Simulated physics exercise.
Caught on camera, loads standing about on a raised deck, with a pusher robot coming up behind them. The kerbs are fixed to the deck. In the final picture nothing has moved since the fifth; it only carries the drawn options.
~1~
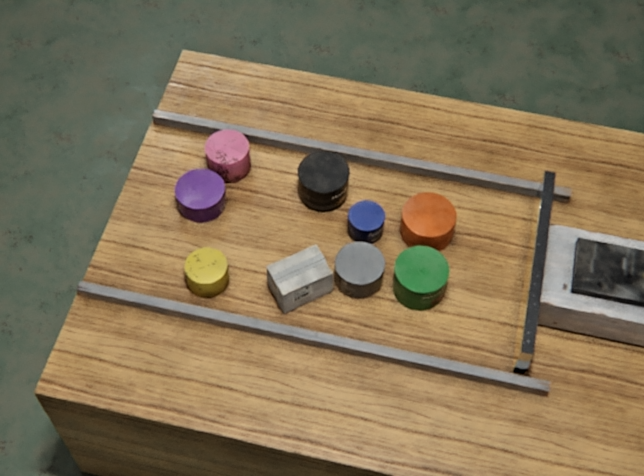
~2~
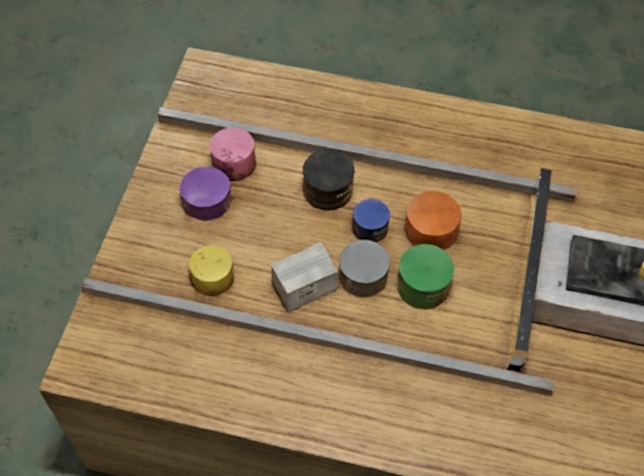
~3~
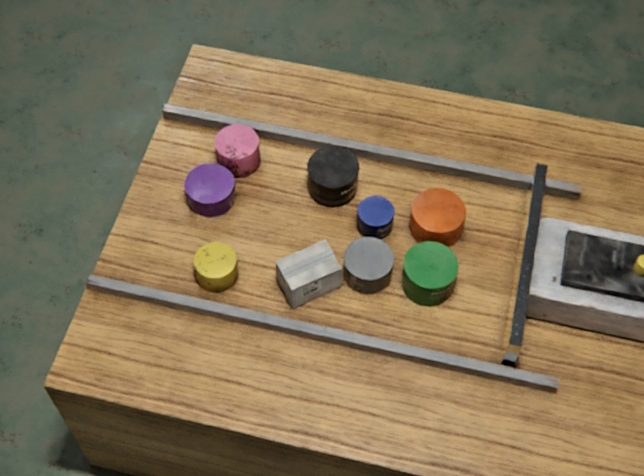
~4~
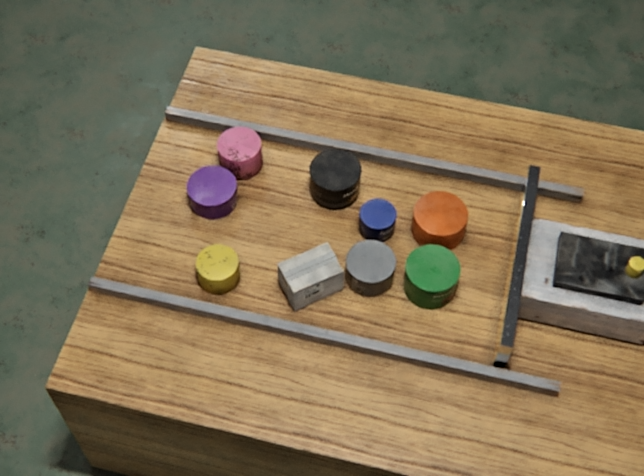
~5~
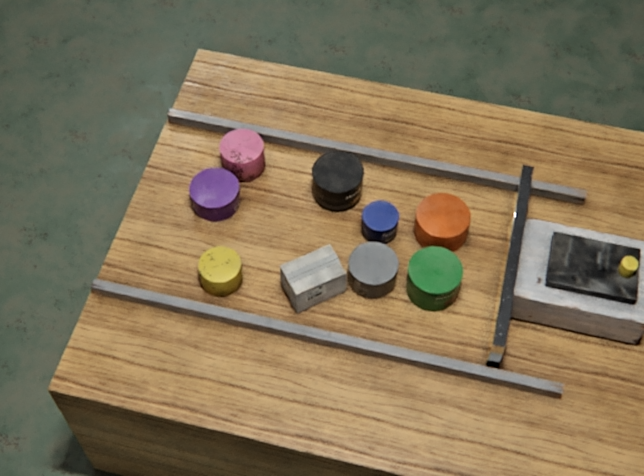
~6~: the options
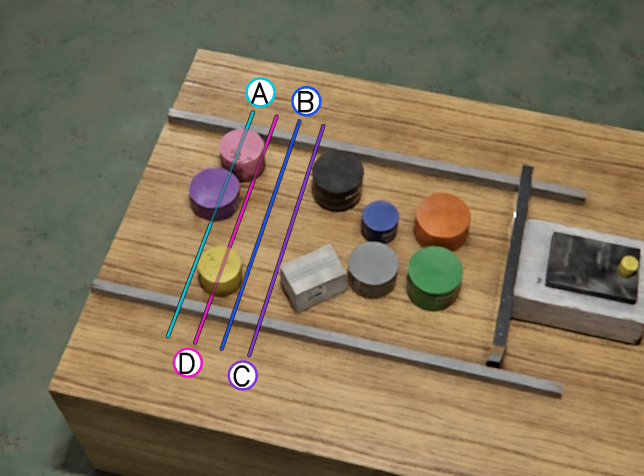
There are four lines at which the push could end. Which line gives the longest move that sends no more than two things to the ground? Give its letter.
Stop at A.
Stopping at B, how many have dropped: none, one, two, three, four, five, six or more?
The count is none.
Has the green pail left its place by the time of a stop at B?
Yes.
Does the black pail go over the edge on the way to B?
No.
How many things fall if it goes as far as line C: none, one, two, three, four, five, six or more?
By then, none.
On the marked copy, A at (214, 215); B at (264, 226); C at (289, 231); D at (239, 221).
Following A. Soon after the start, robot (473, 241); white parcel (280, 284); black pail (334, 180).
Later, robot (362, 218); purple pail (196, 189); pink canister (213, 147).
In the end, robot (281, 202); purple pail (146, 165); pink canister (167, 130); none fallen.
As for the rest, B is within the limit but short; C is within the limit but short; D is within the limit but short.
